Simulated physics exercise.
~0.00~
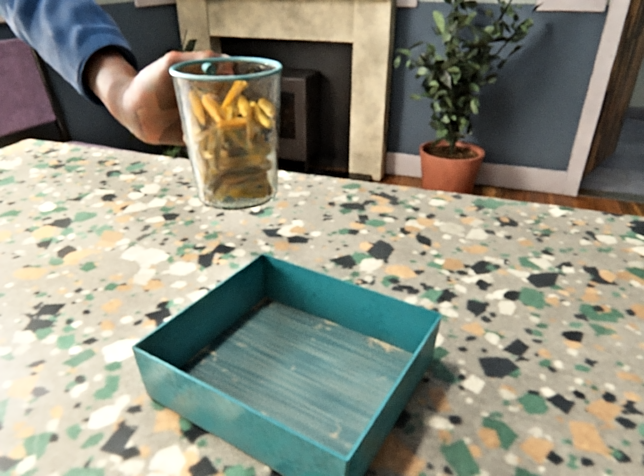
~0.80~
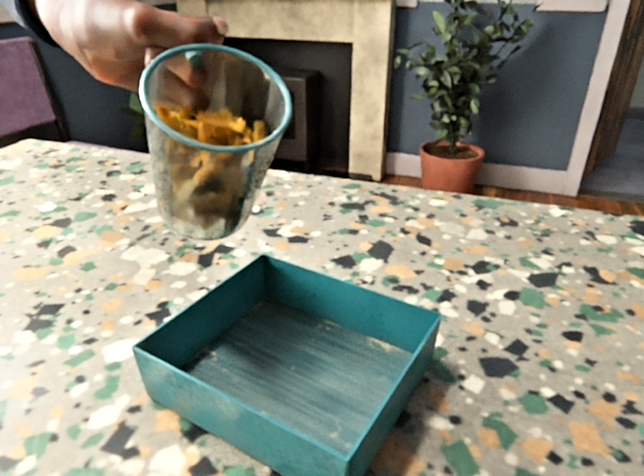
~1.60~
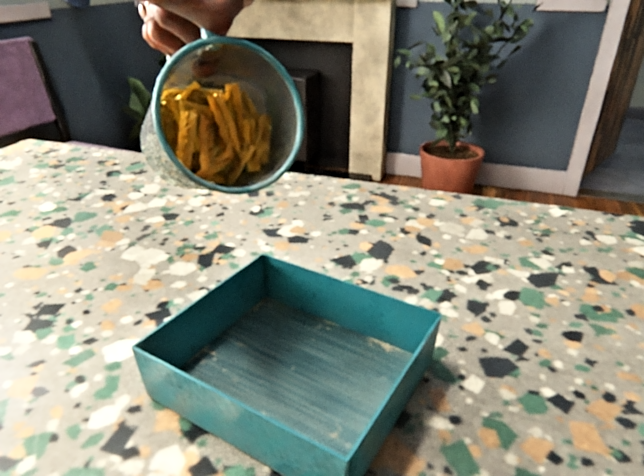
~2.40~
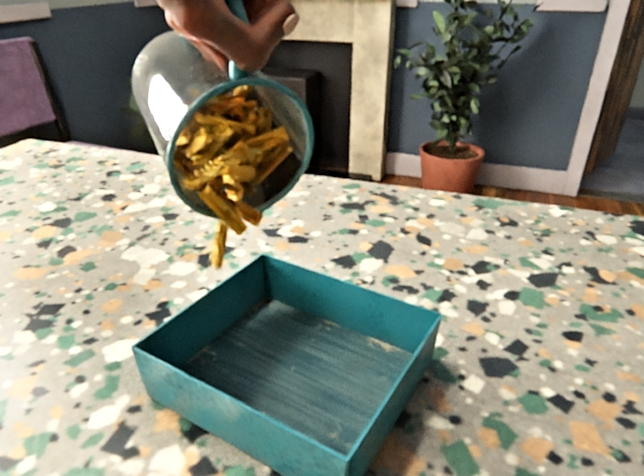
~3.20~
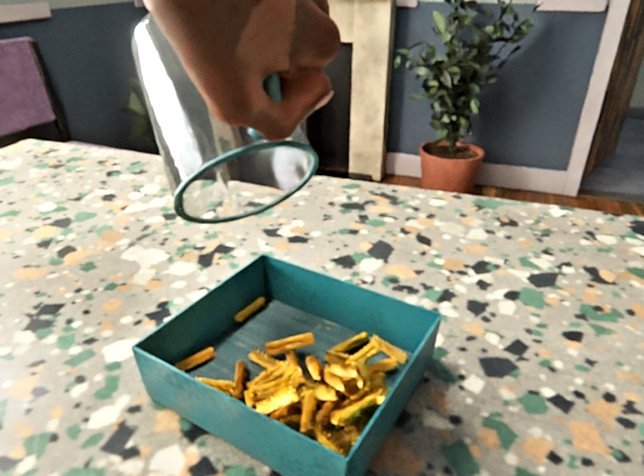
A hand tipped a clear, teal-rimmed cup of yellow pasta pieces over a square teal tin on a speckled table, turning it steadily until the pieces spilled out, and in the end the cup was empty and the pasta lay scattered inside the tin.
